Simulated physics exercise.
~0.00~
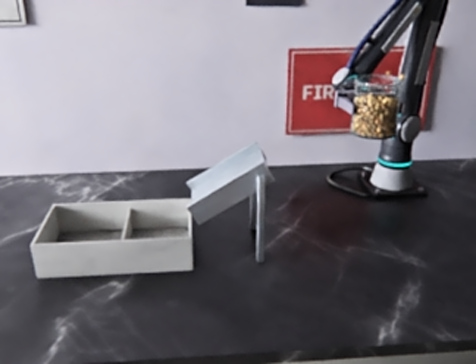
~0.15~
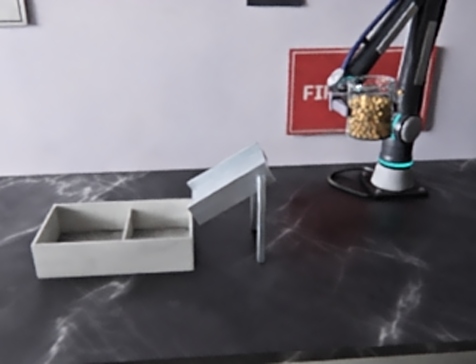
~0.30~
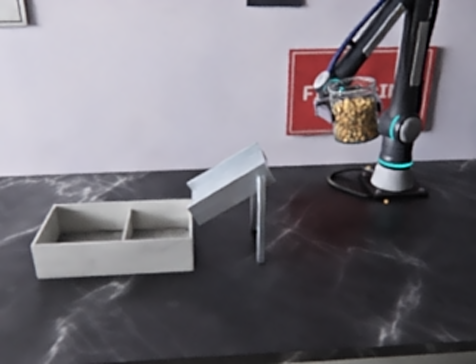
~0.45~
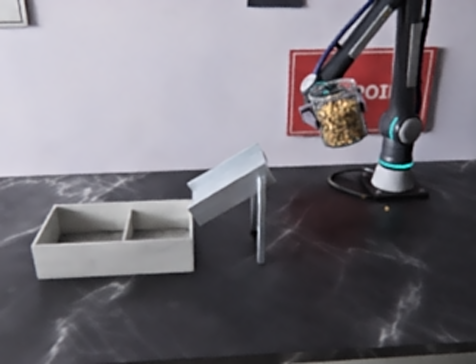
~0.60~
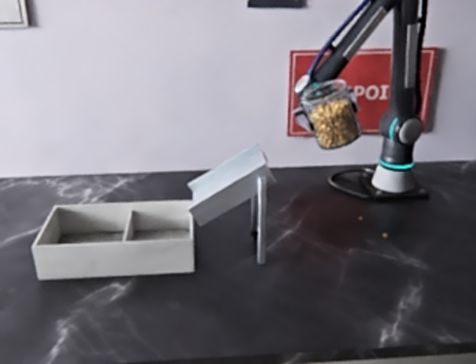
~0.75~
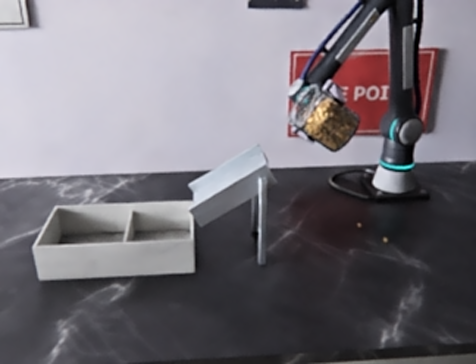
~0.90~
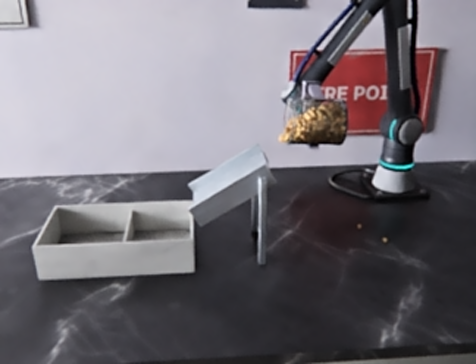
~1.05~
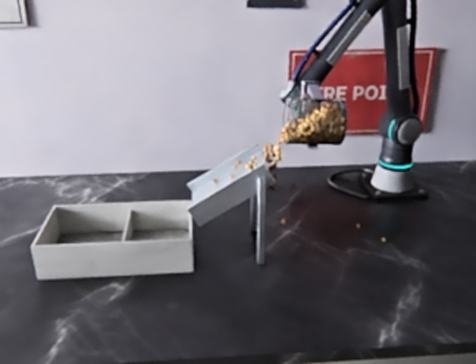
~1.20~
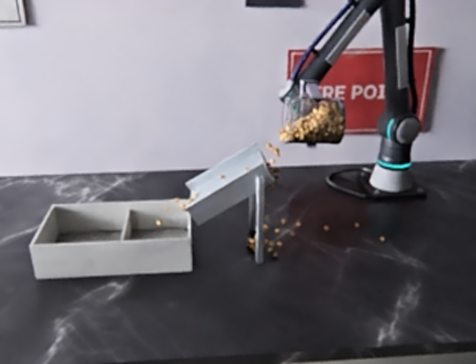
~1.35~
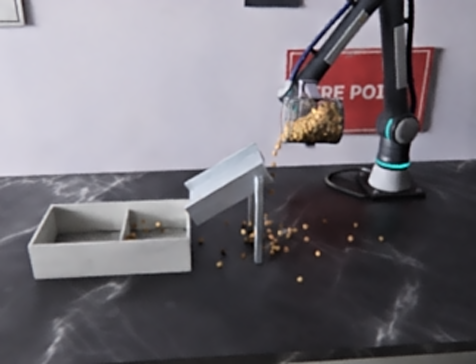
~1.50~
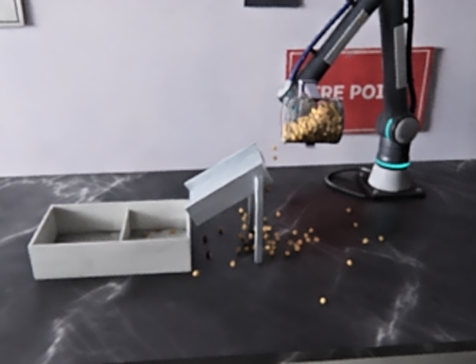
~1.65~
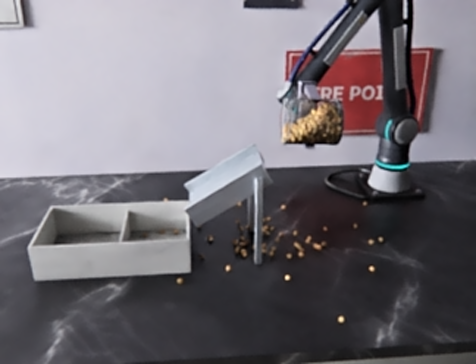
On a dark marbled tabletop, a robot arm moved a clear cup of chickpeas left and tipped it onto its side above a sloped chute; a few slid toward the divided grey box, but many scattered across the table, leaving the cup still largely full.
